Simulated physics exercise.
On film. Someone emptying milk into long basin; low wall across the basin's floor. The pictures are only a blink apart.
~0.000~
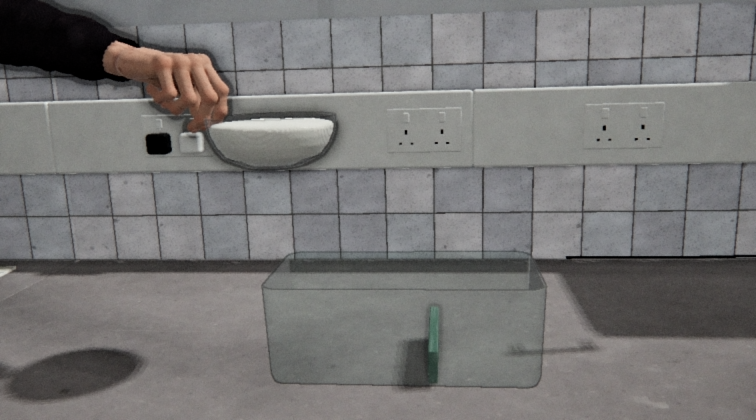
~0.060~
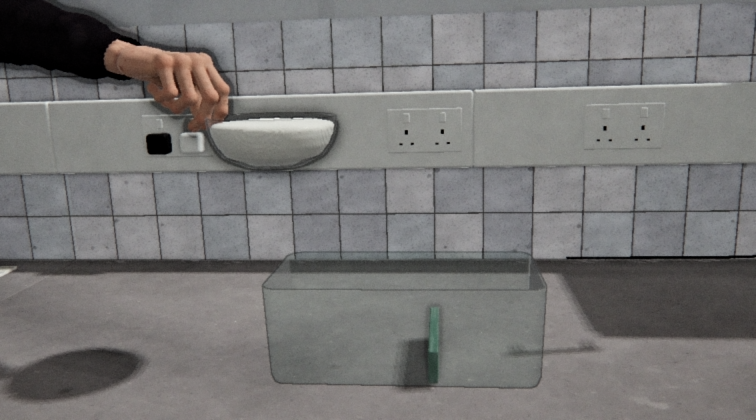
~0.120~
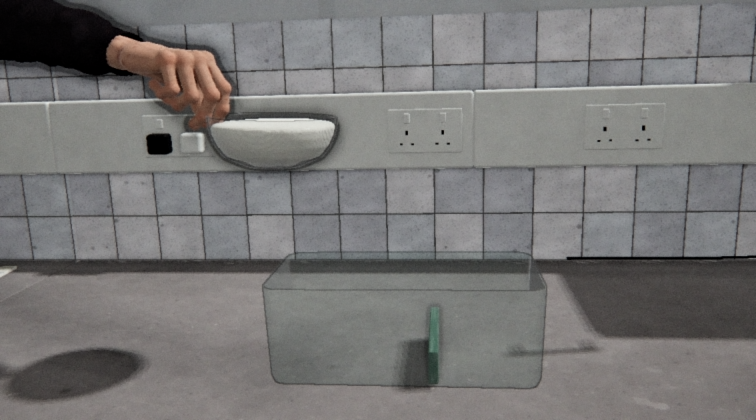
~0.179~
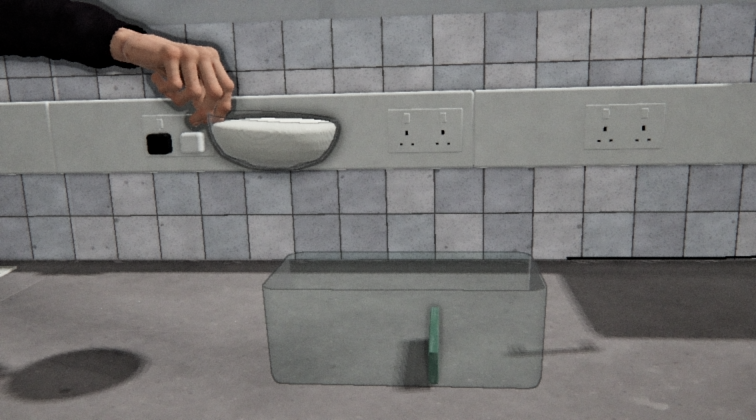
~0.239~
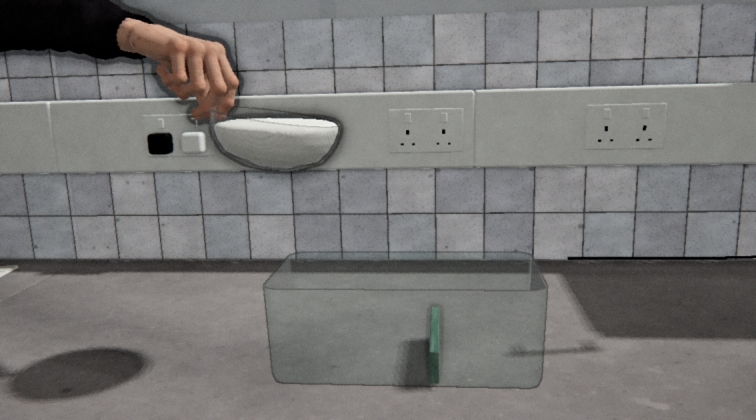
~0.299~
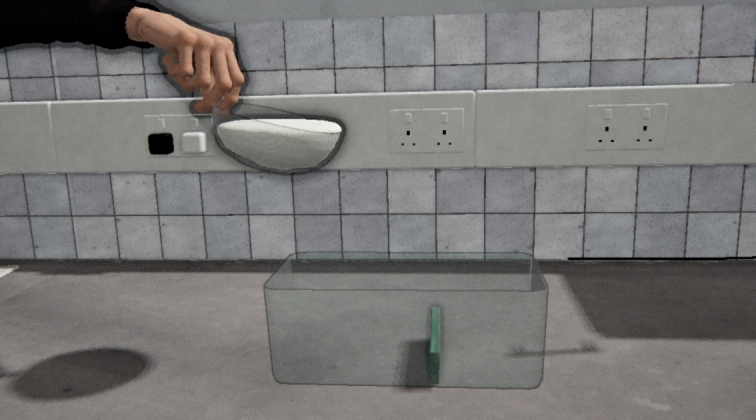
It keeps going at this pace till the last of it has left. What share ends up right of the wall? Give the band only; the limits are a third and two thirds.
Less than a third.
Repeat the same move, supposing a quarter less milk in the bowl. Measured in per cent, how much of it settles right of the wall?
About 5 %.
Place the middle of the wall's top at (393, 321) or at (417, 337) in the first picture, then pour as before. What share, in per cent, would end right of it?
60 % then 35 %, approximately.
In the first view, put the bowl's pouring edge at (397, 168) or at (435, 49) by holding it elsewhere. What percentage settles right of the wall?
First try 65 %, second try 70 %.
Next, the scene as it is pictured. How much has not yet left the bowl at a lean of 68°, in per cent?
Some 25 per cent has not yet come out.
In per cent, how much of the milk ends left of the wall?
Something like 95 per cent, roughly.
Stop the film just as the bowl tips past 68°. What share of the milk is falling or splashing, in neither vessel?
I'd put it at roughly 40 percent of it.
A moment on, the bowl is tipped part way and 26 per cent is still to pour, 32 is left of the wall and 0 right of it.
Next, the bowl is tipped on its side and 1 per cent is still to pour, 91 is left of the wall and 3 right of it.
Then the bowl is tipped right over and 0 per cent is still to pour, 94 is left of the wall and 5 right of it.
Later the bowl is tipped right over and 0 per cent is still to pour, 94 is left of the wall and 5 right of it.
Finally, 94 per cent lies left of the wall, 5 right of it and 1 outside.
